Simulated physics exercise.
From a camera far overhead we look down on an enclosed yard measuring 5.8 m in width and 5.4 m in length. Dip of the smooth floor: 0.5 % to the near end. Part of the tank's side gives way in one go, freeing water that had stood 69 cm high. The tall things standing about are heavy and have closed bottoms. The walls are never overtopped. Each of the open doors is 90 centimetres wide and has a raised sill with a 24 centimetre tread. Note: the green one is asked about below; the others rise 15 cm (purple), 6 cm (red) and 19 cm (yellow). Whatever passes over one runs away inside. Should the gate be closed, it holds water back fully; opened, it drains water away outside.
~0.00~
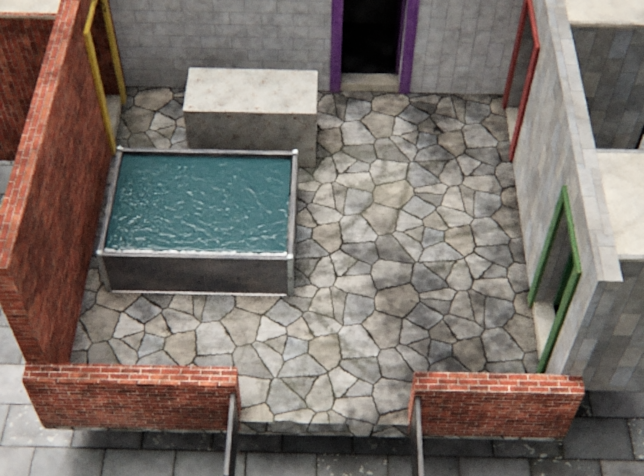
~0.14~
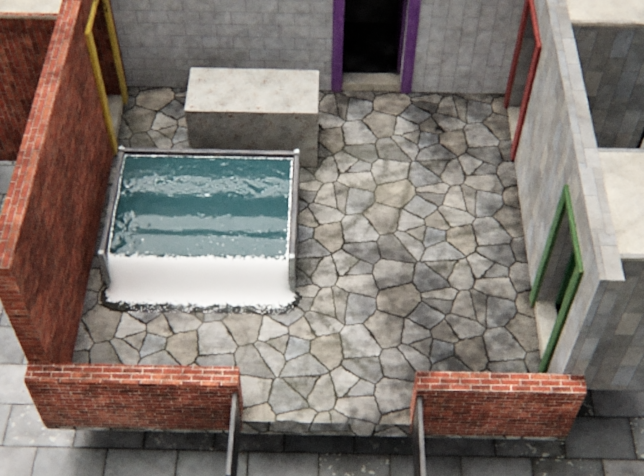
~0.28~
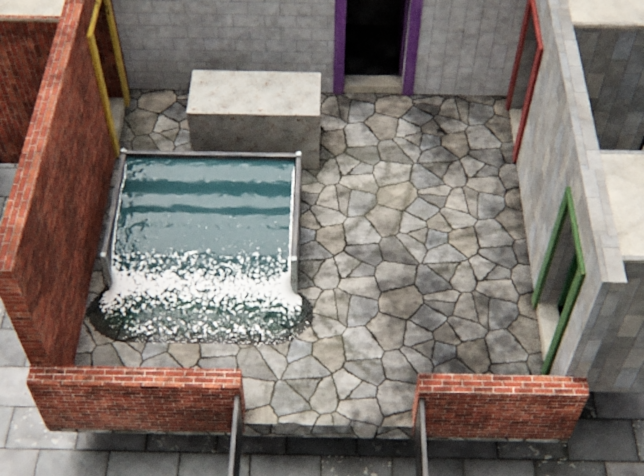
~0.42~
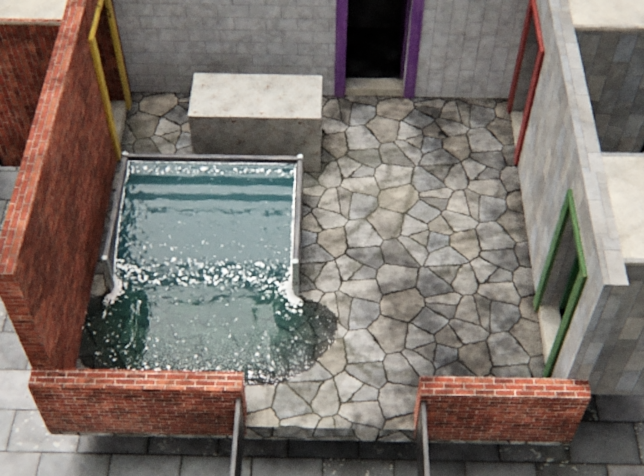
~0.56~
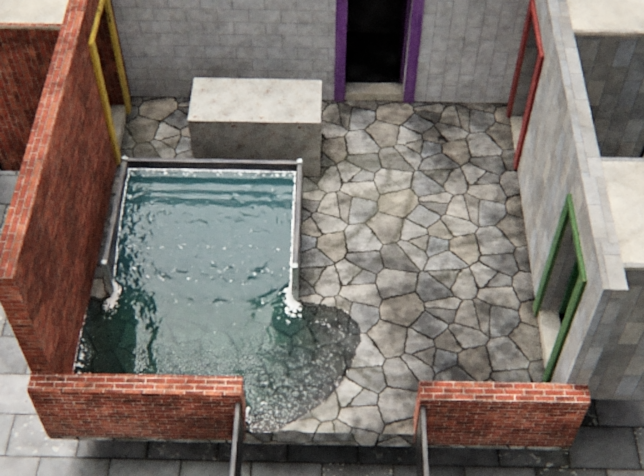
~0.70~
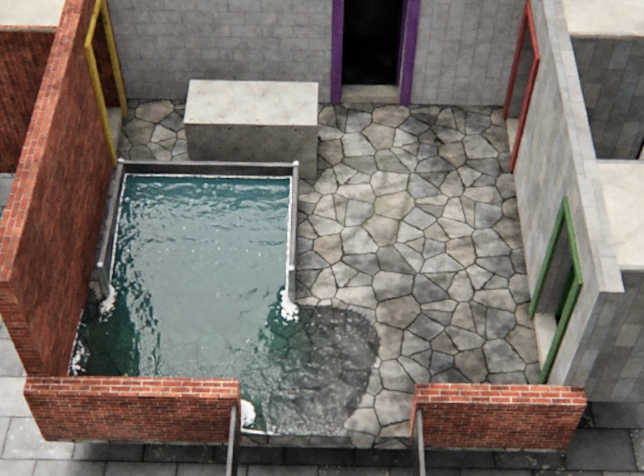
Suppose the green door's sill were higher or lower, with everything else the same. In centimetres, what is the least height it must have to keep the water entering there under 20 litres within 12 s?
12.5 cm.
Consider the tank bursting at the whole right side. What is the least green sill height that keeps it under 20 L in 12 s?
Roughly 23 cm.
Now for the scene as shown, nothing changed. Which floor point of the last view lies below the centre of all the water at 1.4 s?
(191, 314).
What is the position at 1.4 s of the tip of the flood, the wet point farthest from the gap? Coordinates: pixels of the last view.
Near (426, 419).
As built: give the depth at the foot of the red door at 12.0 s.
Some 4.0 centimetres.
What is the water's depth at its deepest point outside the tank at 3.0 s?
It gets to close to 25 centimetres there.
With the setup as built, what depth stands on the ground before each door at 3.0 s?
In cm - green: 3, purple: 0, red: 0, yellow: 7.
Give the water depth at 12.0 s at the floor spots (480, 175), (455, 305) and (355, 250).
The depths come to about 5, 3 and 6 cm.
After 1.4 s water covers 25 % of the floor, deepest (57 cm) near (80, 412); it has not reached the green door.
After 3.0 s water covers 40 % of the floor, deepest (25 cm) near (65, 411); it has not reached the green door.
After 12.0 s water covers 95 % of the floor, deepest (8 cm) near (495, 242); 6 cm at the green door, 9 litres in over its 15 cm sill.
At the green door as built, the water arrived by 3.1 s and peaked near 19 cm at 3.8 s.
Run again over the same 12 s with other heights there, 29 litres in over 11.5 cm, 7 litres over 15.5 cm. The limit of 20 litres is kept from about 12.5 cm up.
